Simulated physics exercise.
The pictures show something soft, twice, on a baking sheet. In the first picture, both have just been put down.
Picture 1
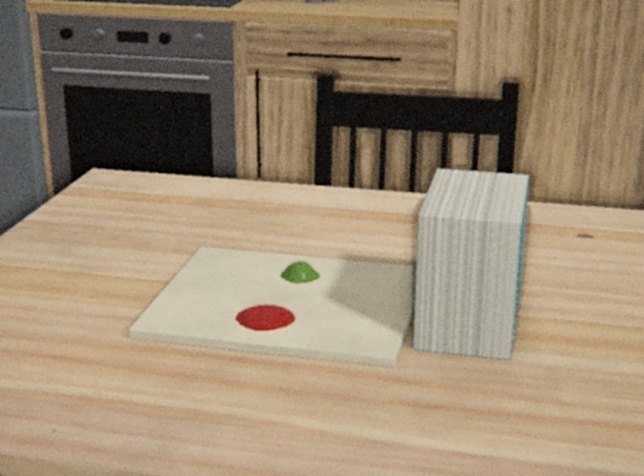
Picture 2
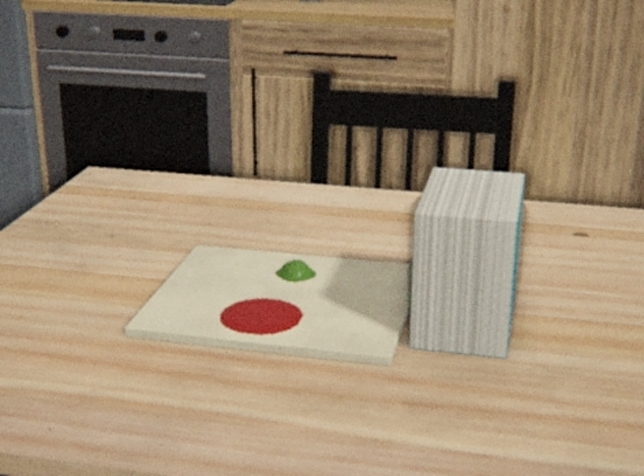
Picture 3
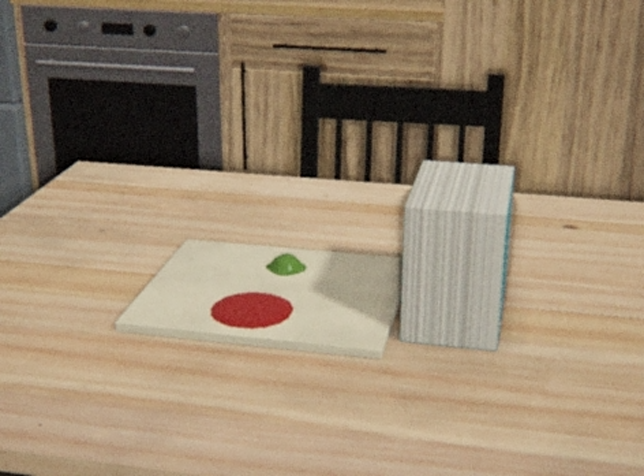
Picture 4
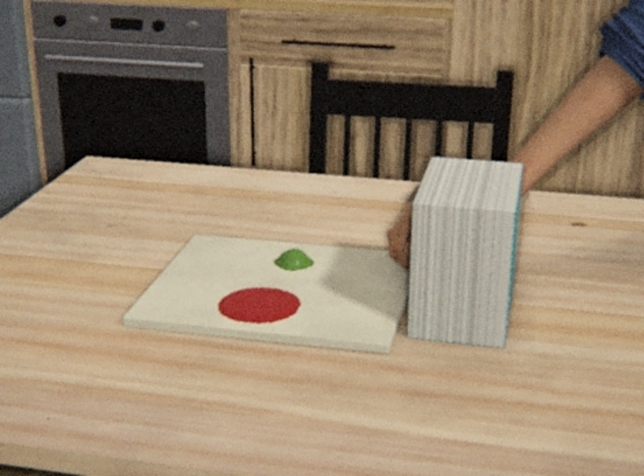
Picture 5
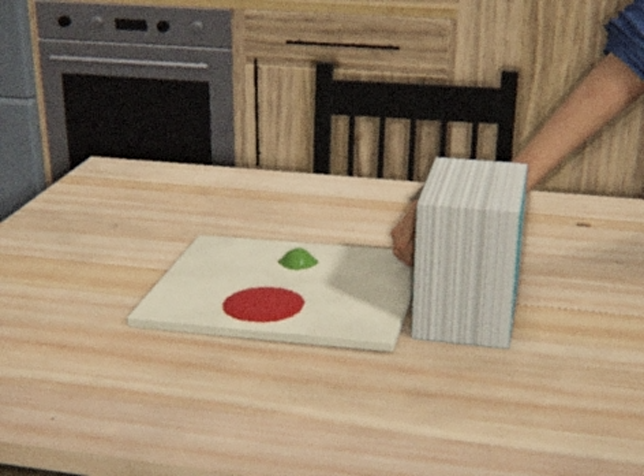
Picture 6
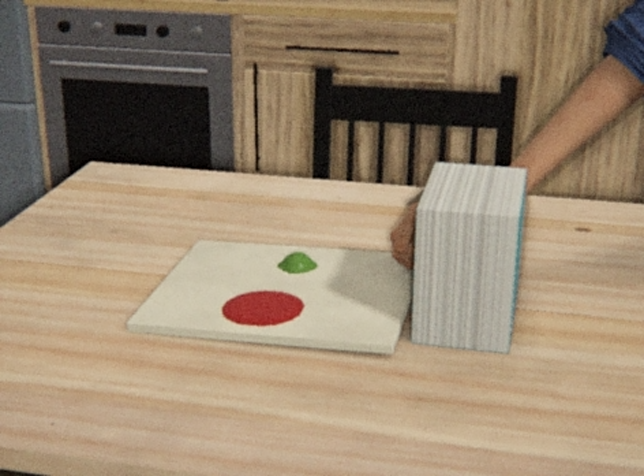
Red spoonful spreading flat beside a green mound on a pale sheet, then a hand reaching behind a thick book and slightly raising the sheet's end.
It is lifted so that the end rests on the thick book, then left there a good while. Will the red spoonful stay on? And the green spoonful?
Watch the red spoonful trickle down and drop off. Watch the green spoonful cling on just fine.
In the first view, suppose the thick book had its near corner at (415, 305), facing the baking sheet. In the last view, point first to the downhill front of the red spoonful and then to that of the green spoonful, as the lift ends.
Taken in turn, the fronts are at (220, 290) and (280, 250).
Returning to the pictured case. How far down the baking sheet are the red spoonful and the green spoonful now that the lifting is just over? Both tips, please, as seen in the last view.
(158, 289); (255, 210).
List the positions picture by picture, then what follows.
In the first picture, the baking sheet lies flat; red spoonful (266, 315) a low mound; green spoonful (300, 269) a tall heap; thick book (466, 289).
The second picture shows they settle; red spoonful (262, 315) spread thin; green spoonful (296, 267) a tall heap.
The third picture shows at rest; red spoonful (252, 309) spread thin; green spoonful (287, 261) a tall heap.
The fourth picture shows a hand takes the end; red spoonful (260, 304) spread thin; green spoonful (294, 256) a tall heap.
In the fifth picture, the end is rising; red spoonful (263, 303) spread thin; green spoonful (298, 255) a tall heap.
The sixth picture shows the baking sheet slopes by about 2°; red spoonful (263, 307) spread thin; green spoonful (298, 259) a tall heap; thick book (464, 283).
Soon after, slope about 35°; the red spoonful has crept down a long way; the green spoonful has not moved.
Later, the red spoonful is dripping off the low end; the green spoonful has not moved.
In the end, slope about 35°; the red spoonful is dripping off the low end; the green spoonful has not moved.
